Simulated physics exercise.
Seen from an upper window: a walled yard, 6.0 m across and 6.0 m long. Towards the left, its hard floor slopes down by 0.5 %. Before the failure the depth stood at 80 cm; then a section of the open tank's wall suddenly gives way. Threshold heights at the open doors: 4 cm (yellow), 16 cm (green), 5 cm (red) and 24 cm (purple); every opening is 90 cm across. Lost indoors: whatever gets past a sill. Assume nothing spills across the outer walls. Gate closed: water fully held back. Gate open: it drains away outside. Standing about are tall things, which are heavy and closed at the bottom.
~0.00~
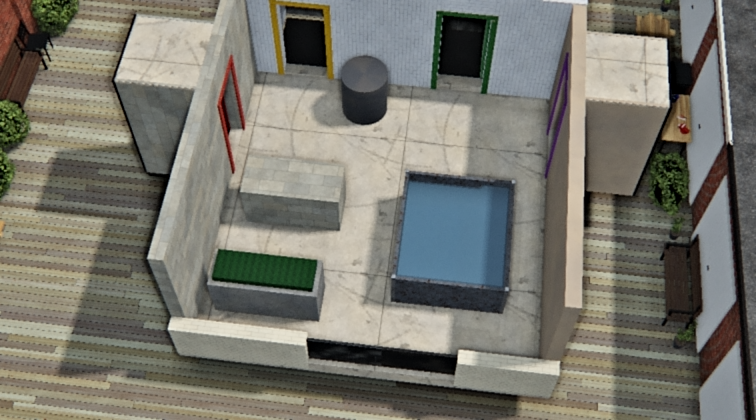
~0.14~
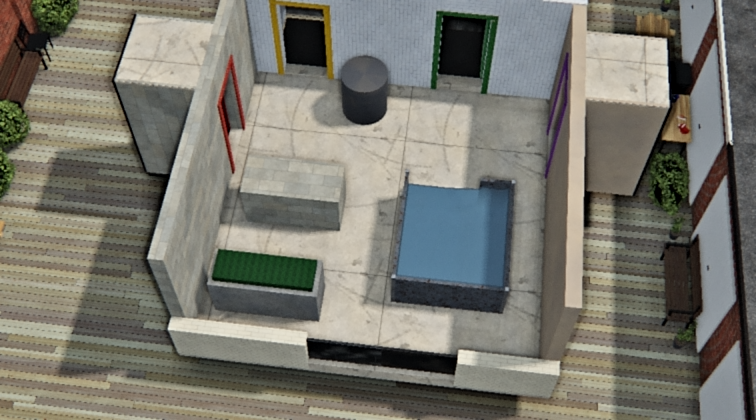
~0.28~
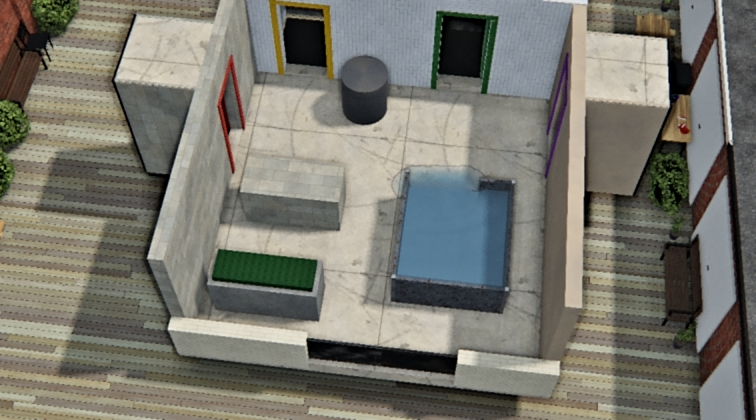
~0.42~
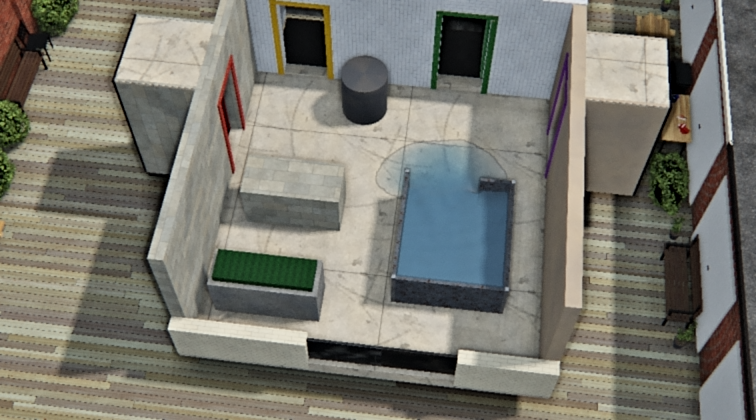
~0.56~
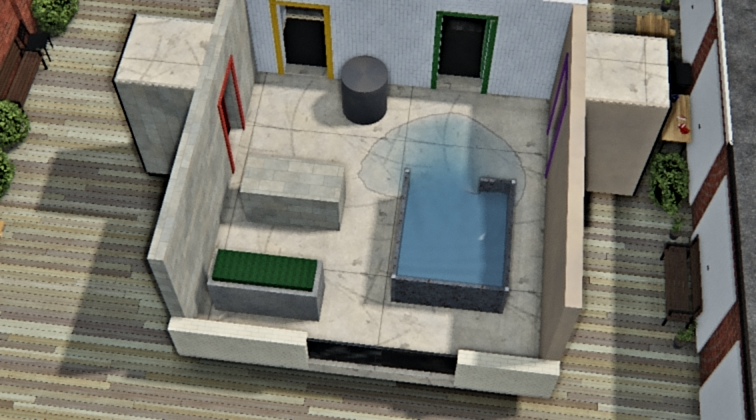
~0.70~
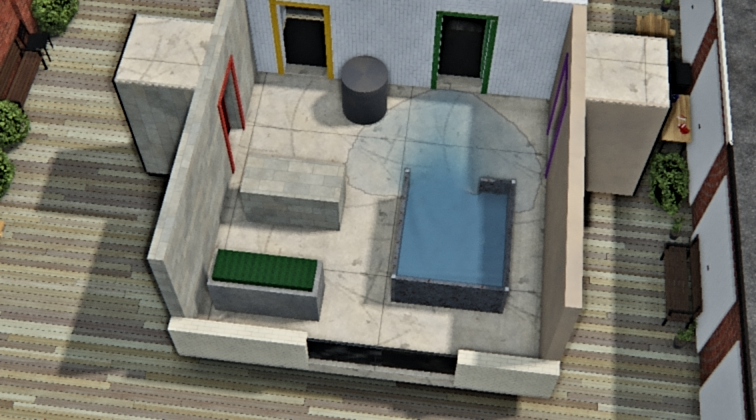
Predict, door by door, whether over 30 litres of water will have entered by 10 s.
My guess is the yellow door lets through more than the limit; my guess is the green door lets through more than the limit; my guess is the red door lets through more than the limit; my guess is the purple door lets through less than the limit.
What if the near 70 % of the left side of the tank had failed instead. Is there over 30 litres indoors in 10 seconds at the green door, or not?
At the green door the limit is not exceeded.
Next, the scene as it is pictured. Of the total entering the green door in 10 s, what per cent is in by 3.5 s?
90 per cent, roughly.
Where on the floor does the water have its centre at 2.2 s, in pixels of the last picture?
Around (433, 184) in the last picture.
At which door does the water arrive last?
The red one.
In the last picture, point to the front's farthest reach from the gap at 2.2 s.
That's around (257, 78) in the last picture.
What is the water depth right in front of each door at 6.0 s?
Measured in centimetres, the yellow door gives 7, the green door 17, the red door 15 and the purple door 12.
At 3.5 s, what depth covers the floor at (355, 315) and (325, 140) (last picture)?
0 and 6 cm, in that order.
After 1.4 s water covers 30 % of the floor and is deepest (47 cm) near (397, 91); yellow door not reached, green door 35 cm at the sill, 93 L in, red door not reached, purple door 7 cm at the sill, 0 L in.
After 2.2 s water covers 40 % of the floor and is deepest (44 cm) near (397, 91); yellow door 6 cm at the sill, 0 L in, green door 38 cm at the sill, 218 L in, red door not reached, purple door 10 cm at the sill, 0 L in.
After 3.5 s water covers 50 % of the floor and is deepest (29 cm) near (540, 112); yellow door 7 cm at the sill, 2 L in, green door 25 cm at the sill, 332 L in, red door 11 cm at the sill, 17 L in, purple door 14 cm at the sill, 0 L in.
After 6.0 s water covers 80 % of the floor and is deepest (22 cm) near (528, 375); yellow door 7 cm at the sill, 34 L in, green door 17 cm at the sill, 363 L in, red door 15 cm at the sill, 68 L in, purple door 12 cm at the sill, 0 L in.
After 10.0 s water covers 95 % of the floor and is deepest (16 cm) near (194, 336); yellow door 8 cm at the sill, 67 L in, green door 9 cm at the sill, 365 L in, red door 12 cm at the sill, 208 L in, purple door 8 cm at the sill, 0 L in.
